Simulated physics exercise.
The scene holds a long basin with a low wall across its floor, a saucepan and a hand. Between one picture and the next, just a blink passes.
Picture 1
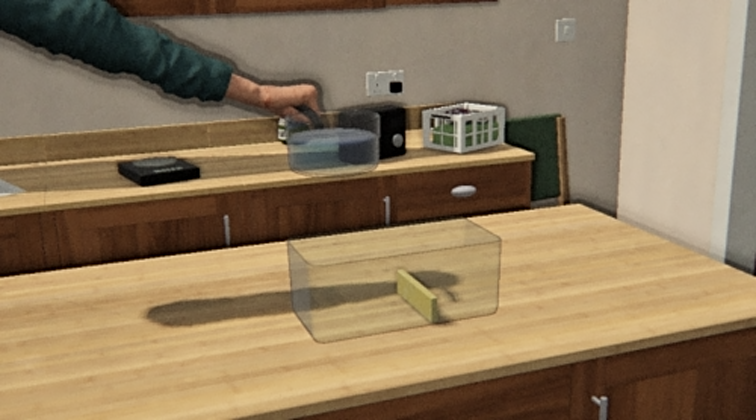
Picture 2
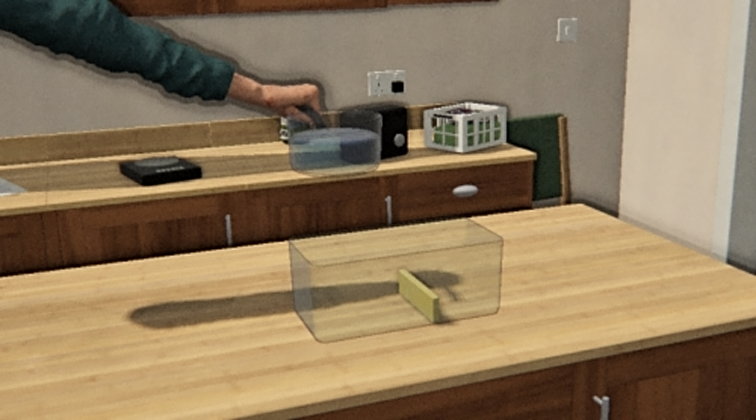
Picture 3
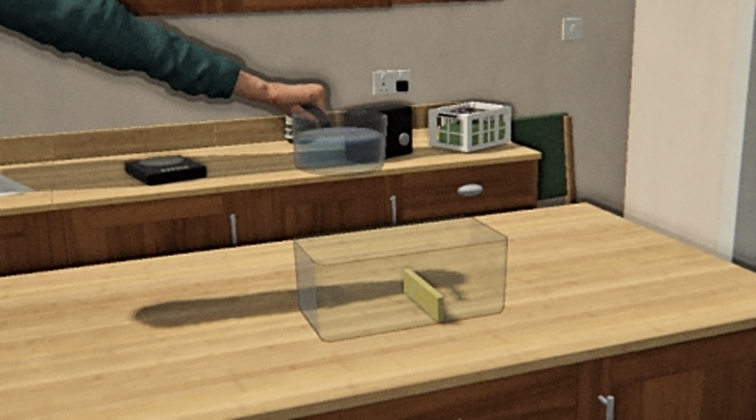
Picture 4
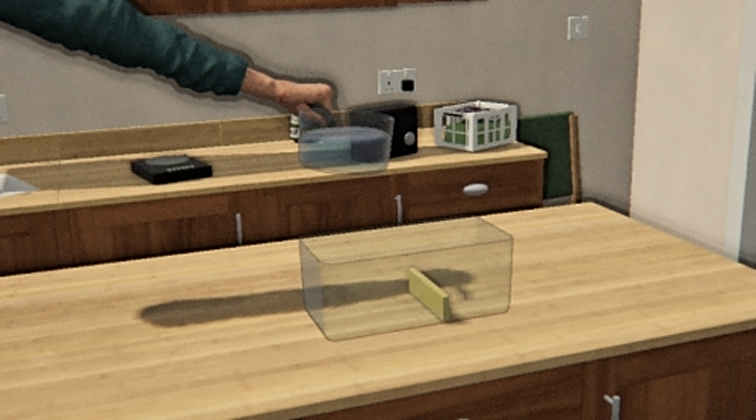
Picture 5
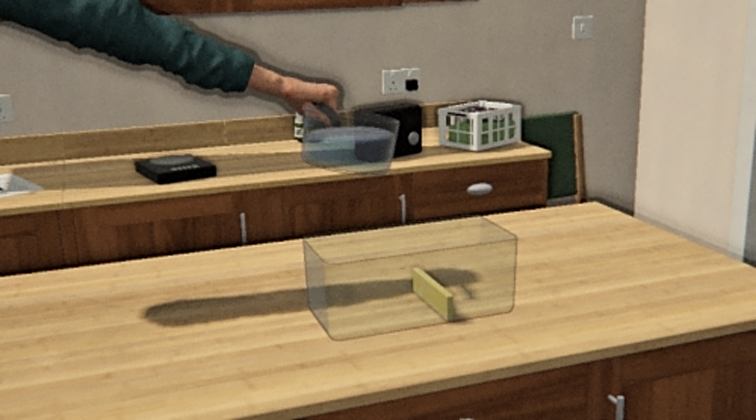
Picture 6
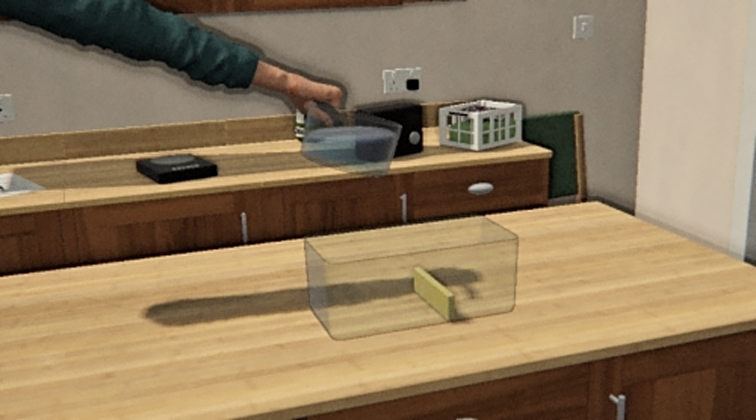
A hand holding a clear saucepan of bluish water above a long, see-through basin with a low yellow wall inside drifted slightly right, then gradually tilted the pan a little toward the right.
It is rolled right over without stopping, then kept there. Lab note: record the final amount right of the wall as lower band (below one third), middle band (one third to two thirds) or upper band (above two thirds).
No lower than a third, no higher than two thirds.
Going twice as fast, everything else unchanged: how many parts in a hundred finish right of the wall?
About 35 per cent.
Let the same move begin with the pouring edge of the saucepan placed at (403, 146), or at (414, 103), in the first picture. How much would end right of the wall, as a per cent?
Roughly 80 % the first time and roughly 80 % the second.
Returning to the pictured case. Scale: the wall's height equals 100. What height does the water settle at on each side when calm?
On the left roughly 30, on the right roughly 60.
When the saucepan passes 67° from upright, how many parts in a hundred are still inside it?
Looks like roughly 65 percent is still held.
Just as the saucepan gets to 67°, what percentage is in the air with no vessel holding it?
That comes to near 30 percent.
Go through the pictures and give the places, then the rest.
It leans 0°; its right rim is at (376, 115); the water meets the walls at (289, 140) and (373, 133); the long basin's rim runs from (298, 254) to (482, 229); the wall's top is at (416, 284), in the first picture.
It leans 1°; its right rim is at (378, 115); the water meets the walls at (291, 140) and (375, 132), in the second picture.
It leans 3°; its right rim is at (383, 116); the water meets the walls at (295, 139) and (380, 132), in the third picture.
It leans 6°; its right rim is at (390, 118); the water meets the walls at (301, 138) and (386, 131), in the fourth picture.
It leans 11°; its right rim is at (395, 121); the water meets the walls at (305, 137) and (390, 132), in the fifth picture.
It leans 17°; its right rim is at (397, 126); the water meets the walls at (305, 137) and (393, 131), in the sixth picture.
A moment on, the saucepan is tipped part way and 64 per cent is still to pour, 3 is left of the wall and 4 right of it.
Next, the saucepan is tipped on its side and 14 per cent is still to pour, 18 is left of the wall and 54 right of it.
Then the saucepan is tipped right over and 1 per cent is still to pour, 42 is left of the wall and 55 right of it.
Later the saucepan is tipped right over and 0 per cent is still to pour, 44 is left of the wall and 56 right of it.
Finally, 44 per cent lies left of the wall, 56 right of it and 1 outside.
